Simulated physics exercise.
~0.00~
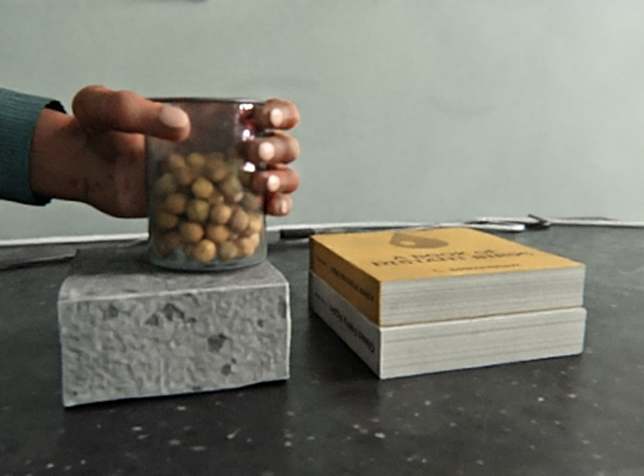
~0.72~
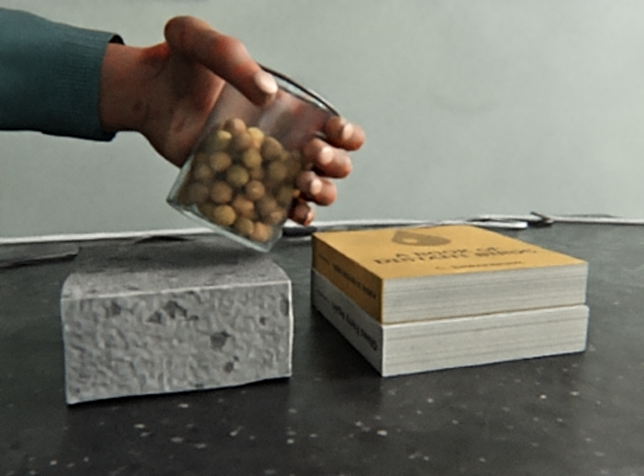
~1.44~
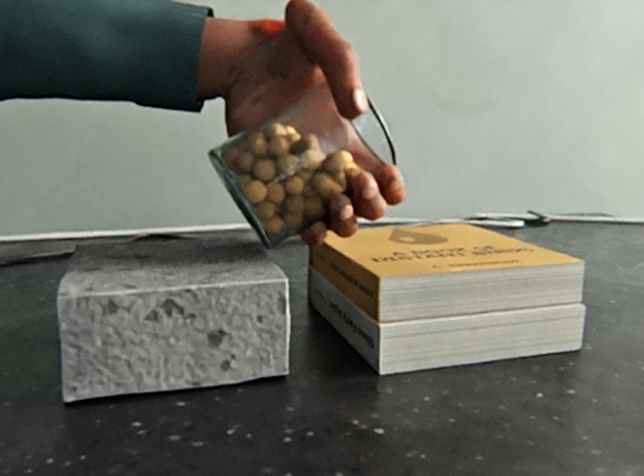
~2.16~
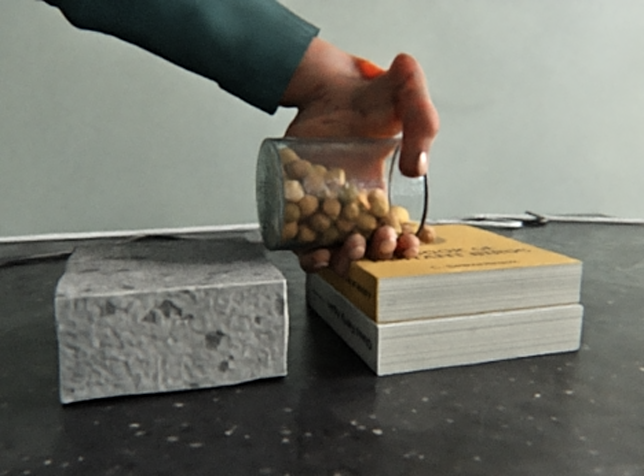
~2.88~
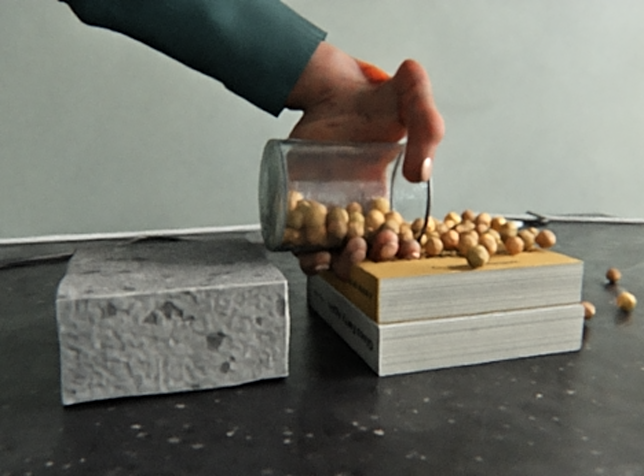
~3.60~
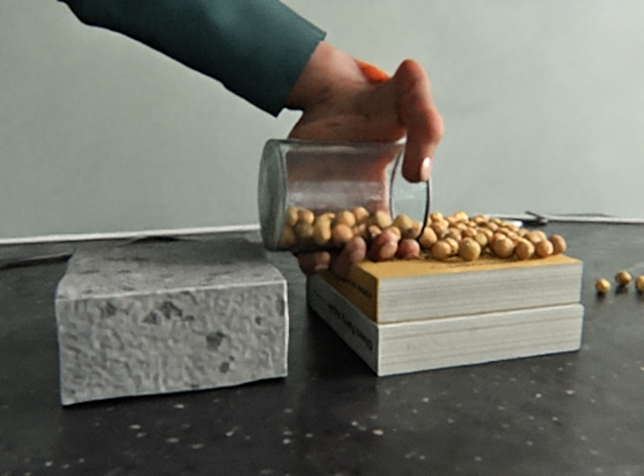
On a dark speckled counter against a pale green wall, a hand in a dark green sleeve holds an upright glass of small round tan beads on a rough grey block, beside two stacked books with a yellow cover on top. The hand lifts the glass and tips it to the right, with the beads still inside. It carries the glass toward the books, tilting it further until it lies on its side against their edge. Beads then roll out across the yellow cover, and a few drop onto the counter beyond. Finally, the hand holds the glass there, with many beads spread over the book and some still inside.
